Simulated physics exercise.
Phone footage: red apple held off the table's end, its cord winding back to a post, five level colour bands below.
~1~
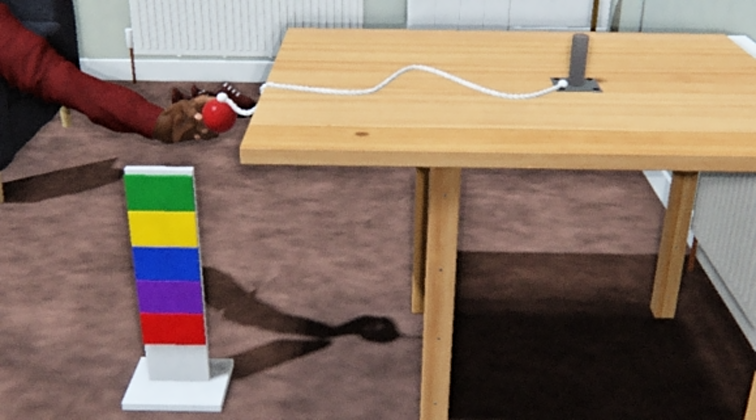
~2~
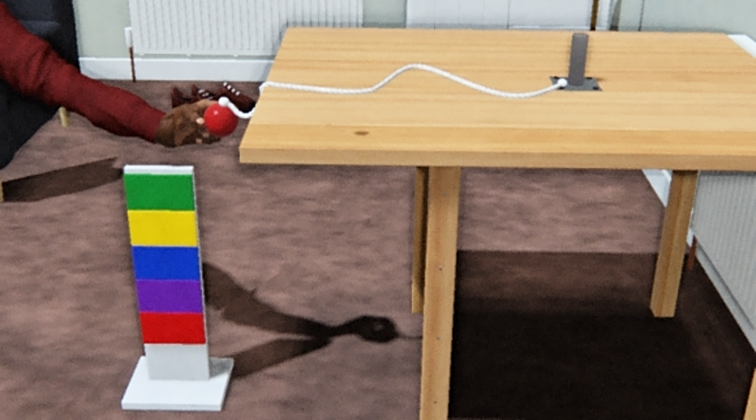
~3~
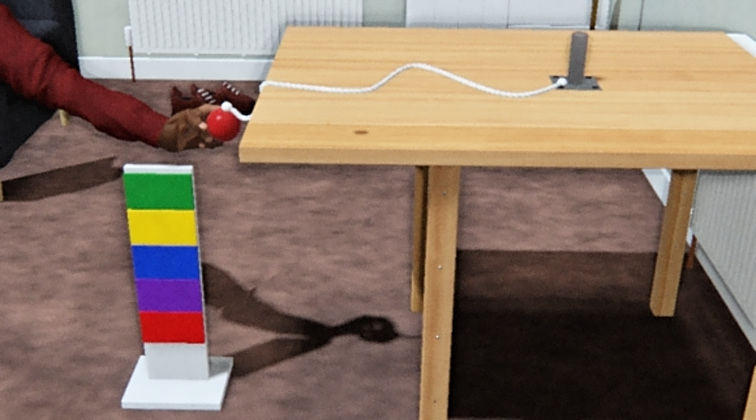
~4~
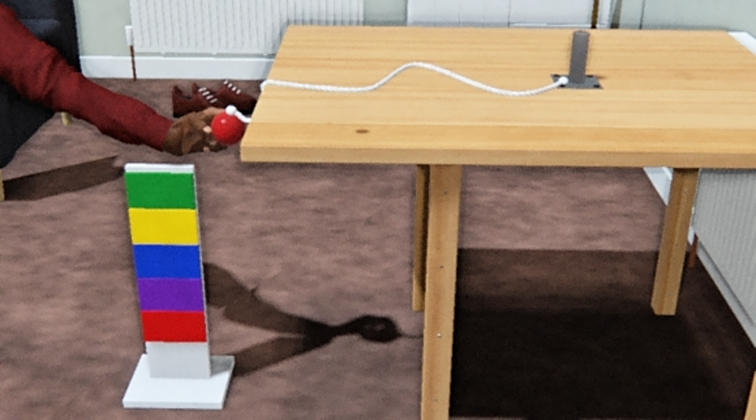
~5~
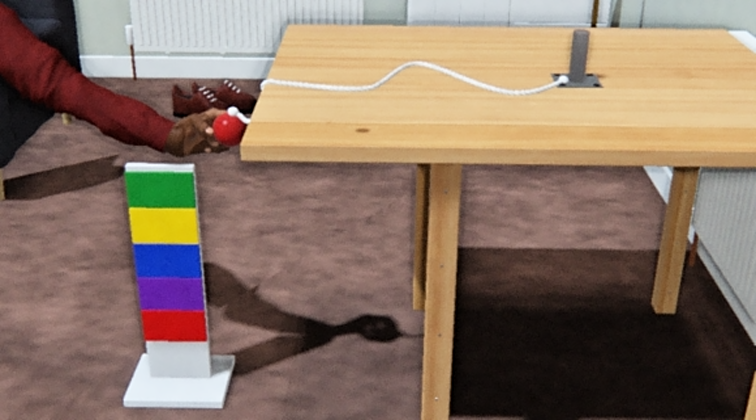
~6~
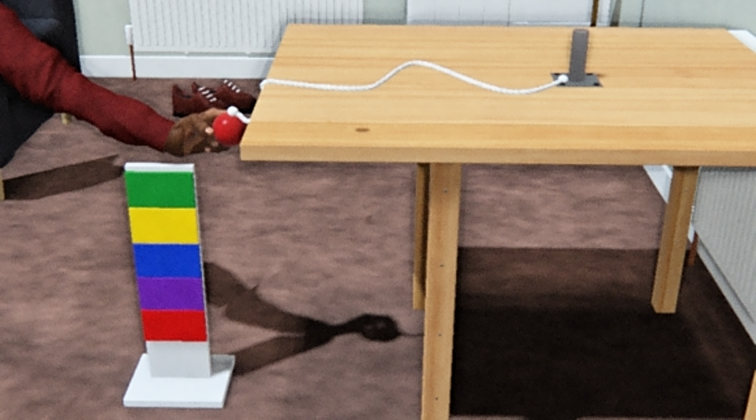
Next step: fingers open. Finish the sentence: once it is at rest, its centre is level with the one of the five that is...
Blue.
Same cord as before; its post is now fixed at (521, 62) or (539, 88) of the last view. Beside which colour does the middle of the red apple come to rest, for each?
Trial 1 - purple; trial 2 - purple.
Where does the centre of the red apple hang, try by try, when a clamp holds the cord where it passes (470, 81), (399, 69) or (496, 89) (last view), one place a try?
Respectively (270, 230), (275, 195) and (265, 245).
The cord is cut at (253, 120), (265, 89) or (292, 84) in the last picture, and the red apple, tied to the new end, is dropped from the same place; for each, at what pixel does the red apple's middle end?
Roughly (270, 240), (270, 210), (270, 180).
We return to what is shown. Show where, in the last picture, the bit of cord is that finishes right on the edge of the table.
It is around (375, 87).
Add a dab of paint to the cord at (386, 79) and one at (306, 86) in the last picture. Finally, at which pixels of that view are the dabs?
End points: Roughly (290, 83); roughly (265, 153).
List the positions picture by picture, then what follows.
Red apple (219, 116); green (160, 195); yellow (163, 230); blue (166, 265); purple (170, 298); red (173, 330), in the first picture.
Red apple (221, 120); cord through (540, 93) (466, 83) (409, 68) (369, 91) (288, 87), in the second picture.
Red apple (224, 124), in the third picture.
Red apple (229, 128); cord through (541, 91) (467, 81) (409, 66) (370, 89) (288, 85), in the fourth picture.
Red apple (230, 129), in the fifth picture.
Red apple (230, 129); cord through (541, 89) (467, 80) (409, 65) (370, 88) (288, 84), in the sixth picture.
Soon after, apple near (242, 260); level with blue.
After that, apple near (302, 250); level with blue.
And then, apple near (259, 267); level with blue.
In the end, apple near (269, 270); level with blue. Its centre hangs level with the blue band.
